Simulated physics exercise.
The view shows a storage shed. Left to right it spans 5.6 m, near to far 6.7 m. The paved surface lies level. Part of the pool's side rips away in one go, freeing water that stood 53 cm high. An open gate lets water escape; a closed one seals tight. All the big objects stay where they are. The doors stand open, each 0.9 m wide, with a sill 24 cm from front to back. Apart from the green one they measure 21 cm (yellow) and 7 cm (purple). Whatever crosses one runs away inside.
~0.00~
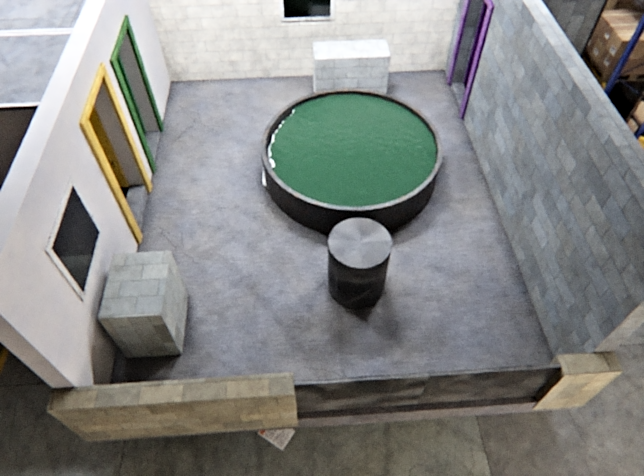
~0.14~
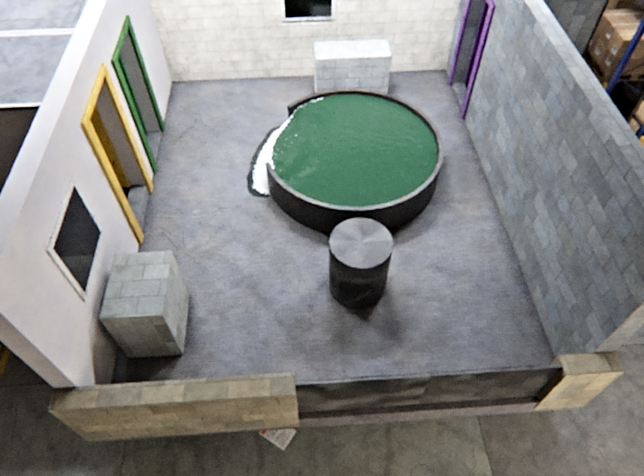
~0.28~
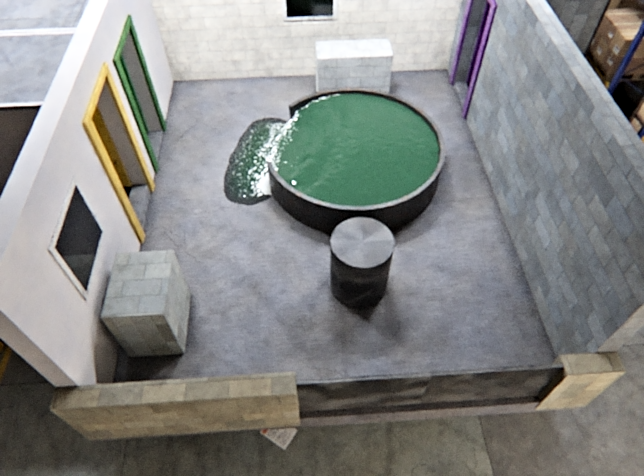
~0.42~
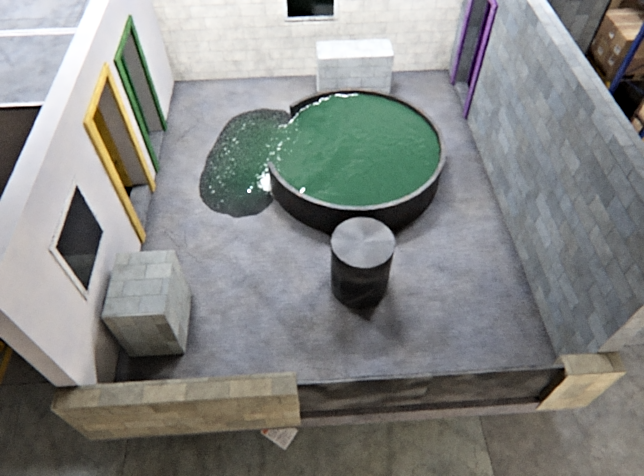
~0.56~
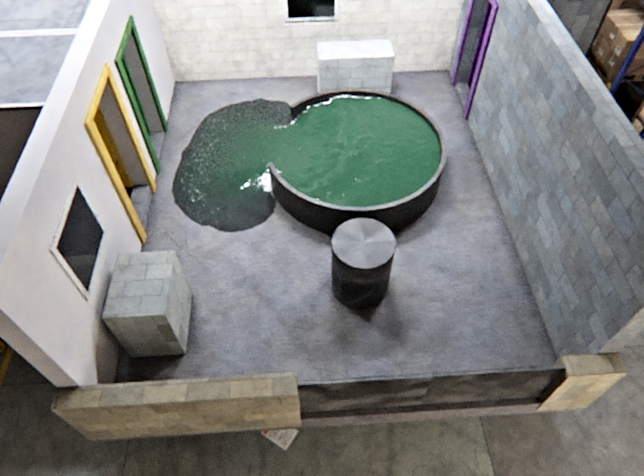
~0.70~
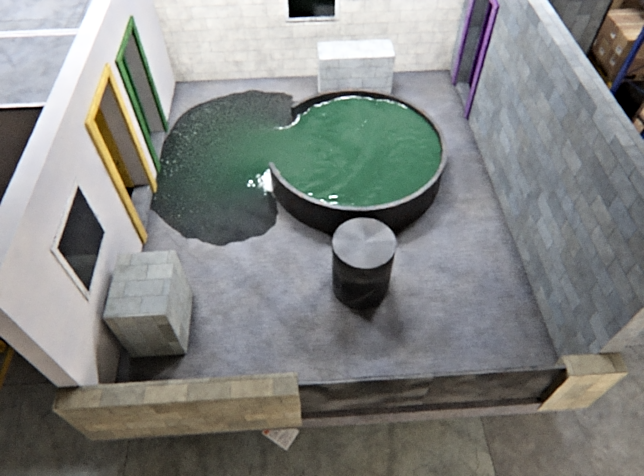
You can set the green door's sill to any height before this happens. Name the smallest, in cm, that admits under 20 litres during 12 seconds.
About 28 cm.
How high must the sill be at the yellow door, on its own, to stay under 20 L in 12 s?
About 16 cm at yellow.
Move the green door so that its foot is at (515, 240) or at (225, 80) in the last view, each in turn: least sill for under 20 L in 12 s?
Roughly 9.5 and 23 cm.
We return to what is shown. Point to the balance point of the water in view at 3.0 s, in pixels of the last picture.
Around (286, 160).
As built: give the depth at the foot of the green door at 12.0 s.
Roughly 9.0 cm deep.
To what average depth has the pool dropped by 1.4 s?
Some 40 cm.
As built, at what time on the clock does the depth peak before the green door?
Near 2.4 s.
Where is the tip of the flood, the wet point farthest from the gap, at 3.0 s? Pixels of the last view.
At about (110, 411).
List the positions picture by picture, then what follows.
The first picture shows the pool at (351, 146) is whole and still, 53 cm deep; the green door at (140, 102) is dry.
In the second picture, the gap is at (272, 153), the front 0.3 m out at a hidden place; the back of the pool holds 53 cm.
In the third picture, the gap is at (273, 153), the front 0.7 m out at (253, 128); the back of the pool holds 53 cm.
In the fourth picture, the gap is at (274, 154), the front 1.1 m out at (231, 125); the back of the pool holds 53 cm.
In the fifth picture, water pours out at (275, 154) and has run 1.6 m, to (213, 116); about 5 cm deep outside, 53 cm at the back.
In the sixth picture, the front is at (181, 123), 2.0 m from the gap at (275, 154); 5.6 m2 of floor is wet, 53 cm left at the back; 0.1 m in a straight line remain to the green door at (145, 103).
After 1.4 s water covers 25 % of the floor, deepest (29 cm) near (176, 82); 17 cm at the green door, 56 litres in over its 5 cm sill.
After 3.0 s water covers 35 % of the floor, deepest (31 cm) near (168, 122); 25 cm at the green door, 326 litres in over its 5 cm sill.
After 12.0 s water covers 100 % of the floor, deepest (11 cm) near (394, 393); 9 cm at the green door, 755 litres in over its 5 cm sill.
At the green door as built, the water arrived by 0.8 s and peaked near 28 cm at 2.4 s.
With a sill of 23.5 cm, 57 litres would have come in within the 12 s; with 31.5 cm, 4 litres. So under 20 litres takes about 28 cm.
